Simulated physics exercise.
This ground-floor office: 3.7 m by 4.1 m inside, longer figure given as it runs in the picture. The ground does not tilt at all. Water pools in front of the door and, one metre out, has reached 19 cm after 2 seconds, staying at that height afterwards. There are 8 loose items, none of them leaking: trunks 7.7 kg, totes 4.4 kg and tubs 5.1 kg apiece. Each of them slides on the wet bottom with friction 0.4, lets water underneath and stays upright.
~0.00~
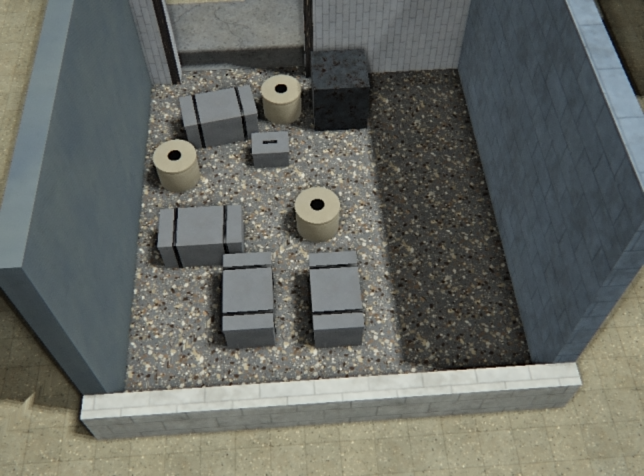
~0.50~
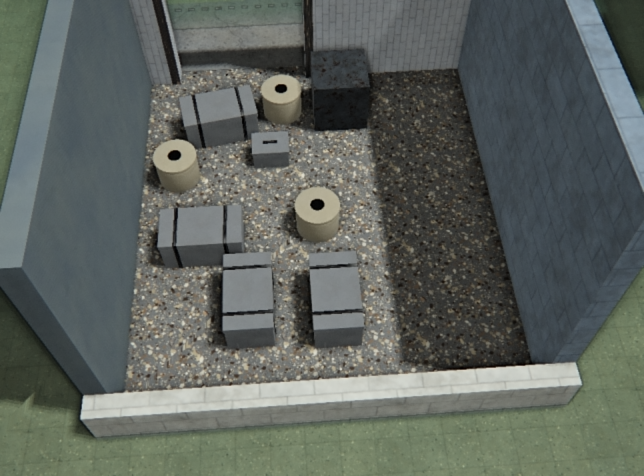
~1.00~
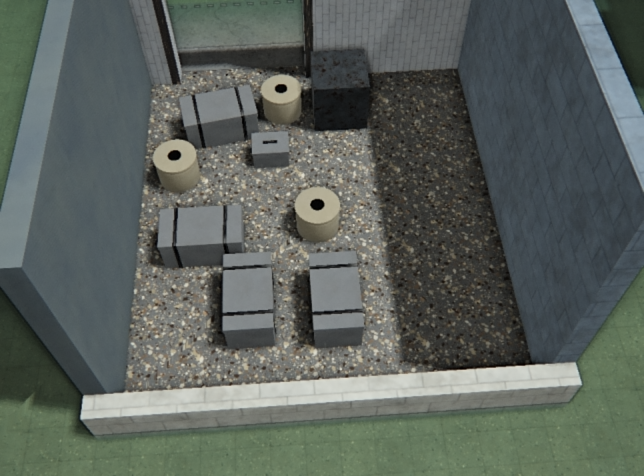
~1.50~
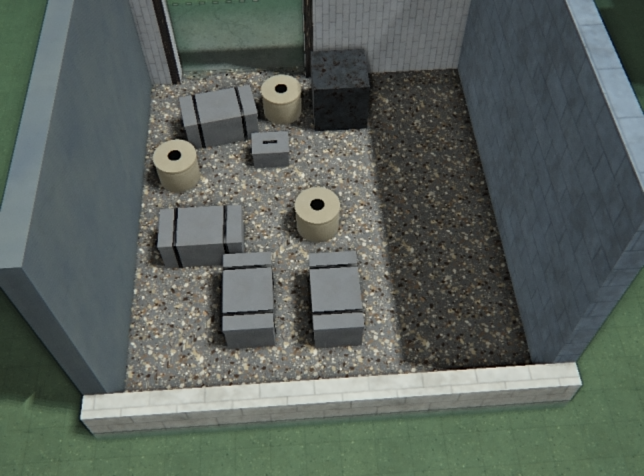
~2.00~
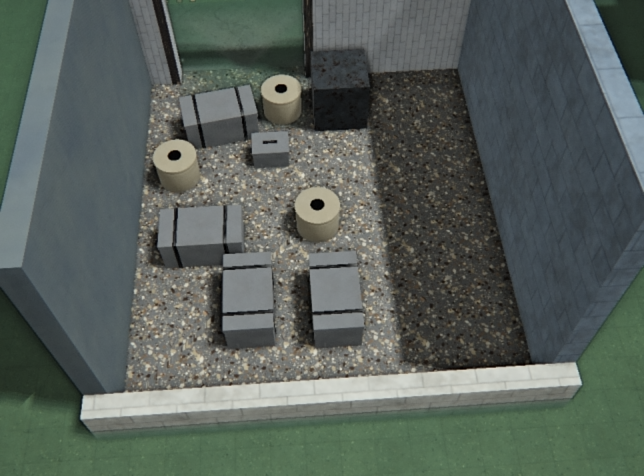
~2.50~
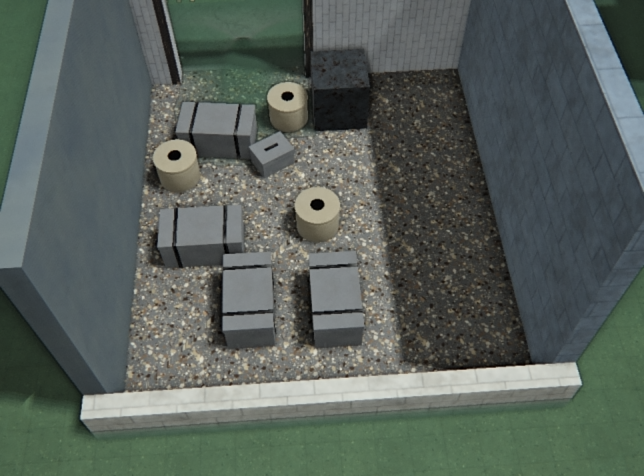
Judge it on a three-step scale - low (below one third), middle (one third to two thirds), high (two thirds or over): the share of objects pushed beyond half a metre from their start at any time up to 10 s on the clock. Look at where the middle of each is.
High.
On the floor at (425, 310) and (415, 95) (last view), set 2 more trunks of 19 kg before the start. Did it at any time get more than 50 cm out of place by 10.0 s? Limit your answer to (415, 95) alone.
That one is within the limit.
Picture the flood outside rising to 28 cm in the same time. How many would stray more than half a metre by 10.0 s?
Count under that change: 8.
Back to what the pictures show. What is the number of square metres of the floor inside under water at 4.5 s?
Wet: Near 10.5 m2.
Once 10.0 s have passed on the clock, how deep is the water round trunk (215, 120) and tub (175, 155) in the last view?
Roughly 10 and 14 cm.
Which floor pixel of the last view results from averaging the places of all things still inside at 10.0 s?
Around (399, 235).
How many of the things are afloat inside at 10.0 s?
At that moment it comes to 8.
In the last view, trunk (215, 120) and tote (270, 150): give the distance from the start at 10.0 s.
Net displacement, in order: 250 cm; 300 cm.
After 3.5 s 3 of 8 are over 50 cm from their spots; 2 afloat.
After 4.5 s 7 of 8 are over 50 cm from their spots; 4 afloat.
After 7.0 s 8 of 8 are over 50 cm from their spots; 8 afloat.
After 10.0 s 8 of 8 are over 50 cm from their spots, and 8 have been at some point; 8 afloat.
